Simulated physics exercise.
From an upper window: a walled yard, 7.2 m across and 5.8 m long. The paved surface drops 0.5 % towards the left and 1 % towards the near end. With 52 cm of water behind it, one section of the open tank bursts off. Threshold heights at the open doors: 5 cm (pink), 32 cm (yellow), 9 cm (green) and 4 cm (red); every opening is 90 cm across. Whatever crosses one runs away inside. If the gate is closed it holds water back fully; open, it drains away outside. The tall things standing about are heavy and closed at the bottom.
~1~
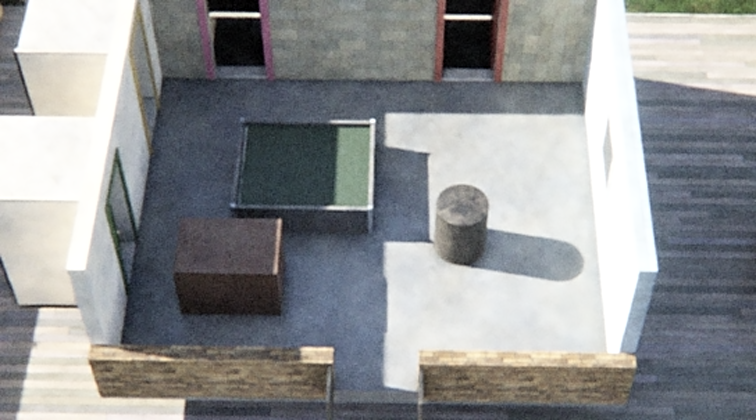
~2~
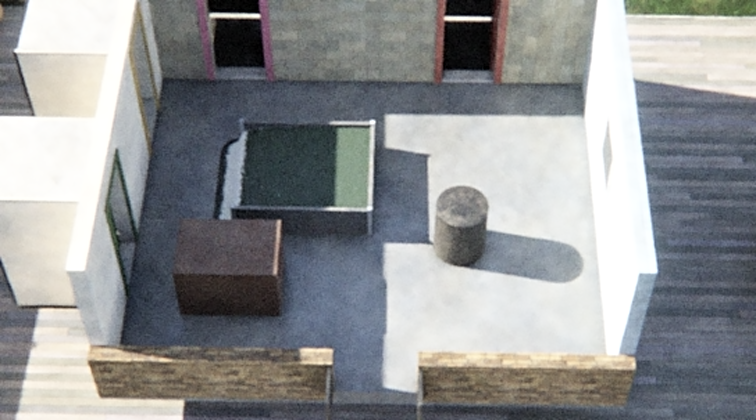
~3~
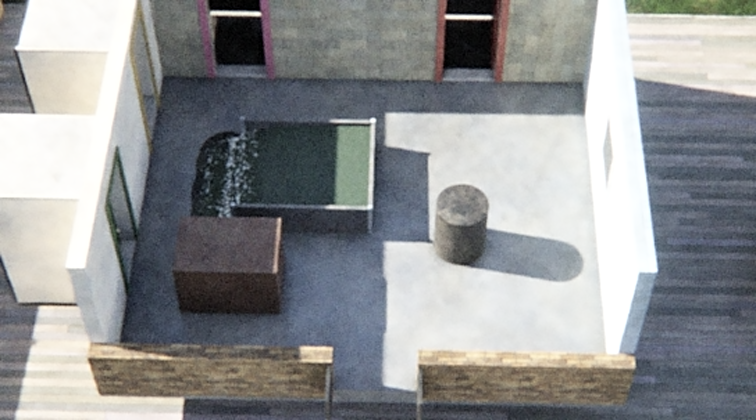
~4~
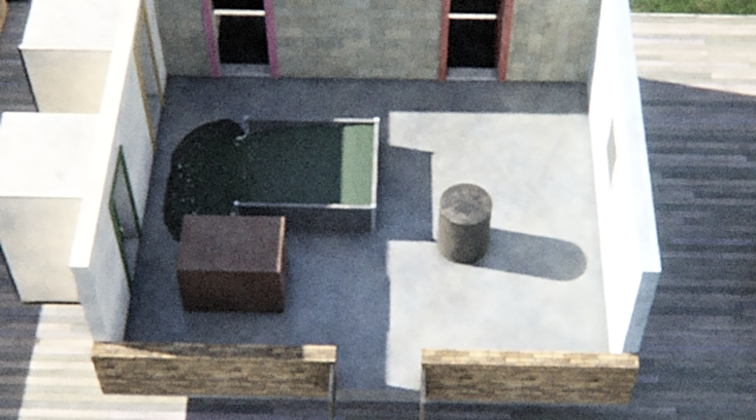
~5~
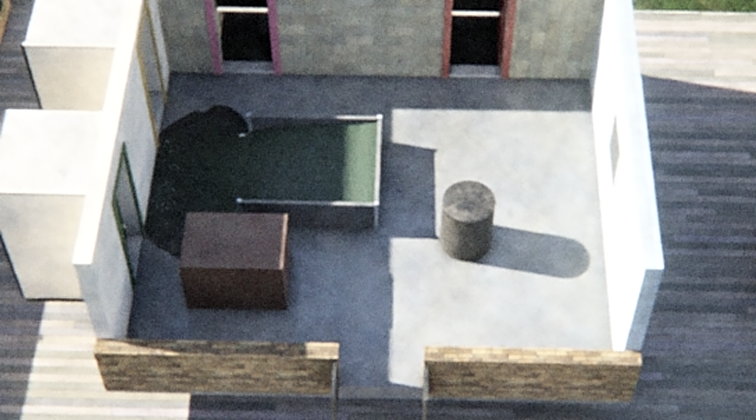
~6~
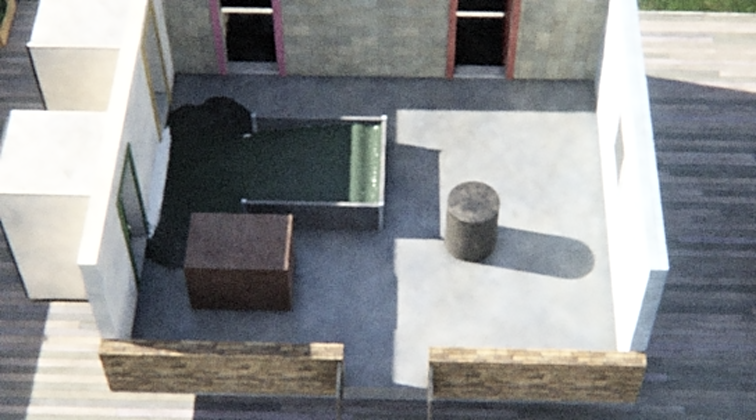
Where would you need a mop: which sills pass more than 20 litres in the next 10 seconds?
Door by door: At the pink door it exceeds the limit; at the yellow door it stays under the limit; at the green door it goes over the limit; at the red door it keeps below the limit.
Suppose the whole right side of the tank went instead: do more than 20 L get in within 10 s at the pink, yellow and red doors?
Then: Pink below, yellow not over, red over.
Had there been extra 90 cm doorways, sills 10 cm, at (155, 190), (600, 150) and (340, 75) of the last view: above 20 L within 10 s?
In that order: Over, below, not over.
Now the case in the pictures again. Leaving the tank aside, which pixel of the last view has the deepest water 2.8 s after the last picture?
Near (127, 367).
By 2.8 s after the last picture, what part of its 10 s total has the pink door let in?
Some 40 per cent by then.
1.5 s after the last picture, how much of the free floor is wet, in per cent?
Some 20 per cent of it.
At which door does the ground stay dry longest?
Last comes the red one.
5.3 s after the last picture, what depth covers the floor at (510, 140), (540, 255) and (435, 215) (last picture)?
Roughly 3, 1 and 1 cm, in turn.
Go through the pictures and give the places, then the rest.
In the first picture, the open tank at (305, 166) is whole and still, 52 cm deep.
In the second picture, water pours out at (241, 180) and has run 0.9 m, to a hidden place; typically 7 cm deep outside, 52 cm at the open tank's back.
In the third picture, the front is at a hidden place, 1.1 m from the gap at (242, 179); 1.2 m2 of floor is under water; 52 cm left at the back of the open tank.
In the fourth picture, the front is at a hidden place, 1.4 m from the gap at (246, 179); 2.4 m2 of floor is under water; 52 cm left at the back of the open tank.
In the fifth picture, water pours out at (249, 176) and has run 1.8 m, to (146, 222); typically 7 cm deep outside, 51 cm at the open tank's back.
In the sixth picture, water pours out at (253, 177) and has run 2.1 m, to (146, 250); typically 8 cm deep outside, 46 cm at the open tank's back.
Then, 0.7 s after the last picture water covers 15 % of the floor and is deepest (38 cm) near (157, 183); pink door not reached, yellow door 23 cm at the sill, 0 L in, green door 16 cm at the sill, 3 L in, red door not reached.
Then, 1.5 s after the last picture water covers 20 % of the floor and is deepest (36 cm) near (173, 84); pink door 9 cm at the sill, 0 L in, yellow door 23 cm at the sill, 0 L in, green door 18 cm at the sill, 25 L in, red door not reached.
Then, 2.8 s after the last picture water covers 40 % of the floor and is deepest (30 cm) near (127, 367); pink door 13 cm at the sill, 27 L in, yellow door 17 cm at the sill, 0 L in, green door 12 cm at the sill, 50 L in, red door not reached.
Then, 5.3 s after the last picture water covers 85 % of the floor and is deepest (14 cm) near (127, 367); pink door 8 cm at the sill, 67 L in, yellow door 9 cm at the sill, 0 L in, green door 8 cm at the sill, 58 L in, red door 2 cm at the sill, 0 L in.
Then, 9.3 s after the last picture water covers 100 % of the floor and is deepest (10 cm) near (510, 376); pink door 3 cm at the sill, 71 L in, yellow door 4 cm at the sill, 0 L in, green door 6 cm at the sill, 59 L in, red door 2 cm at the sill, 0 L in.
